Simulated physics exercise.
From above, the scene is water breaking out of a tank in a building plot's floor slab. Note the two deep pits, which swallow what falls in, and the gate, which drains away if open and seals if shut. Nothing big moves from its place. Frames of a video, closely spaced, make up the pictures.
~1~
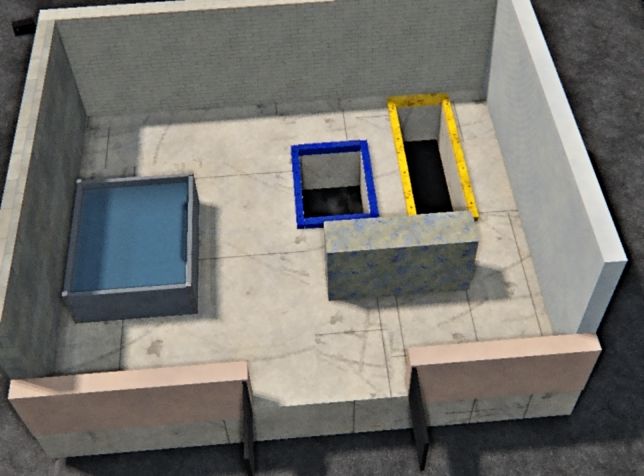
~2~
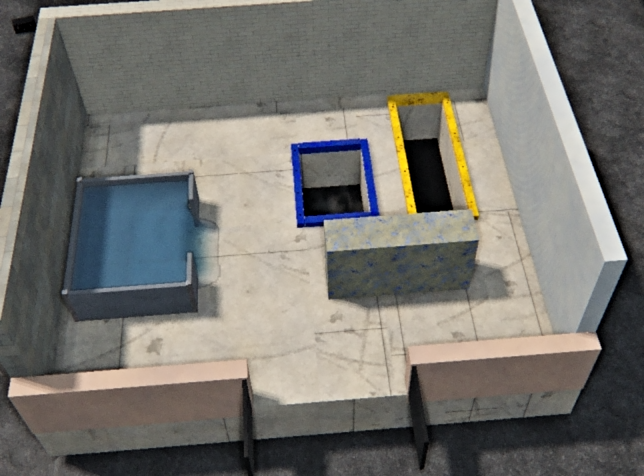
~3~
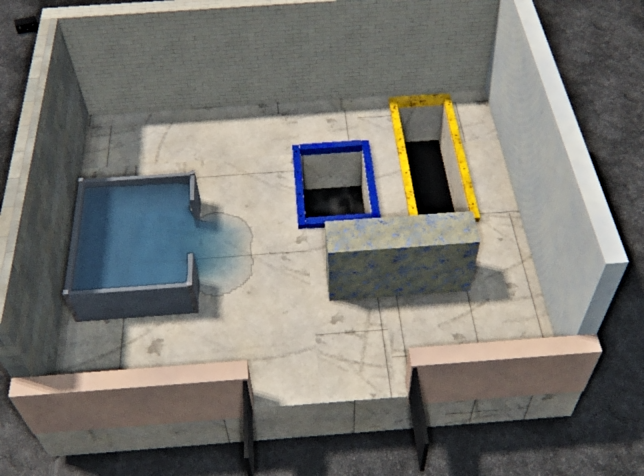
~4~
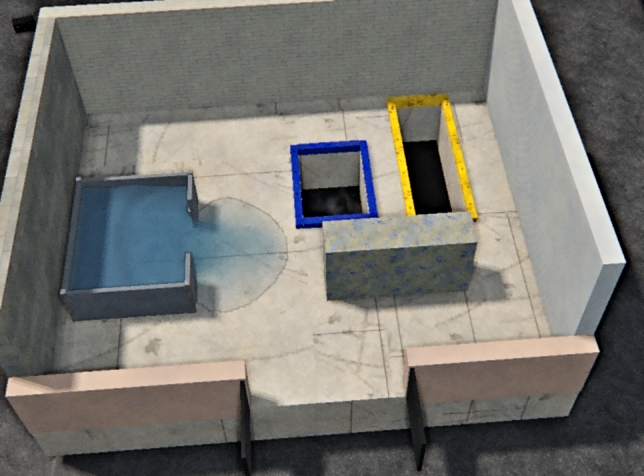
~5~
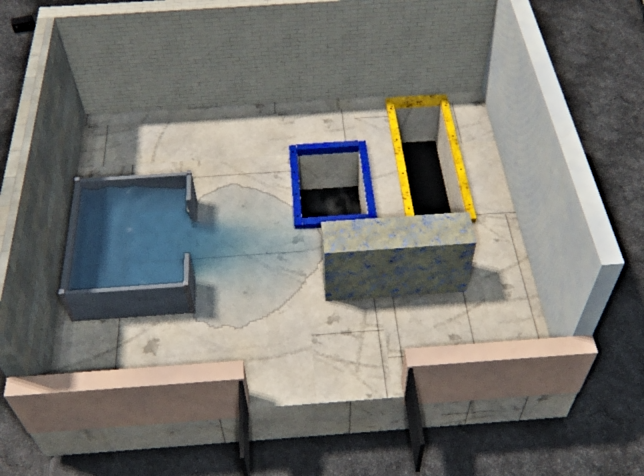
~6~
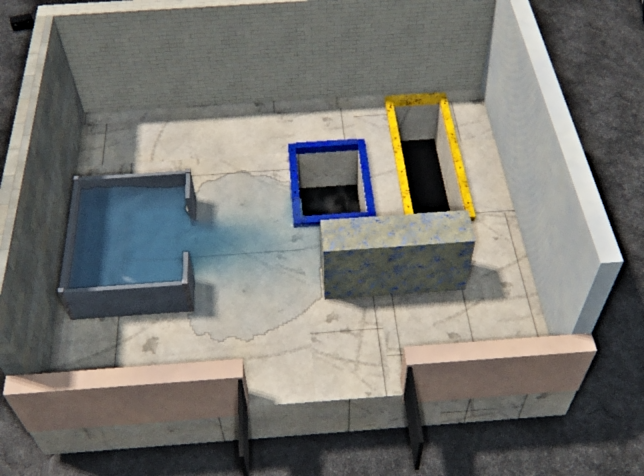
Water breaks from a gap in the right side of a grey tank at the left of a walled, pale slab, seen from above. A blue-rimmed pit lies near the middle, with a yellow-rimmed pit and a mottled block to its right and pinkish low walls in front. The water fans rightward across the floor in a widening, thinning sheet, reaching the block's left end.
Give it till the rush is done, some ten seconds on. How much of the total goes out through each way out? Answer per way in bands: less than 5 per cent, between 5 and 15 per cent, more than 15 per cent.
Going out through each: The gate, more than 15 per cent; the blue pit, between 5 and 15 per cent; the yellow pit, less than 5 per cent.
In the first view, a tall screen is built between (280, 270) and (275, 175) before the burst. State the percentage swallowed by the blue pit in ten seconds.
The blue pit takes 0 parts in a hundred.
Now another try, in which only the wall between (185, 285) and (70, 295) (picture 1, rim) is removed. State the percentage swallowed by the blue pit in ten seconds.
The blue pit gets 0 per cent.
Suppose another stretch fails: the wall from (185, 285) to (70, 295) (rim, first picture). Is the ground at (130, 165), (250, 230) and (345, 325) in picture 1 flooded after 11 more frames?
In the order asked: Out of reach, out of reach, sodden.
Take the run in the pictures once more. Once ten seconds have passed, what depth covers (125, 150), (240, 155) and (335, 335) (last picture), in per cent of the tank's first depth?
In order: Roughly 8, 6 and 8 in a hundred.
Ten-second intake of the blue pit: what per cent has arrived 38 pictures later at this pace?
Around 100 %.
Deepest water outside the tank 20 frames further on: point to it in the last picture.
(515, 231).
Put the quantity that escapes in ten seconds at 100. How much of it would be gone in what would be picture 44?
Near 75 in a hundred.
A moment on, water covers 25 % of the floor; the gate 0 %, the blue pit 2 %, the yellow pit 0 %.
Next, water covers 35 % of the floor; the gate 2 %, the blue pit 6 %, the yellow pit 0 %.
Then, water covers 50 % of the floor; the gate 7 %, the blue pit 8 %, the yellow pit 0 %.
Later, water covers 70 % of the floor; the gate 13 %, the blue pit 8 %, the yellow pit 1 %.
In the end, water covers 90 % of the floor; the gate 20 %, the blue pit 8 %, the yellow pit 1 %.
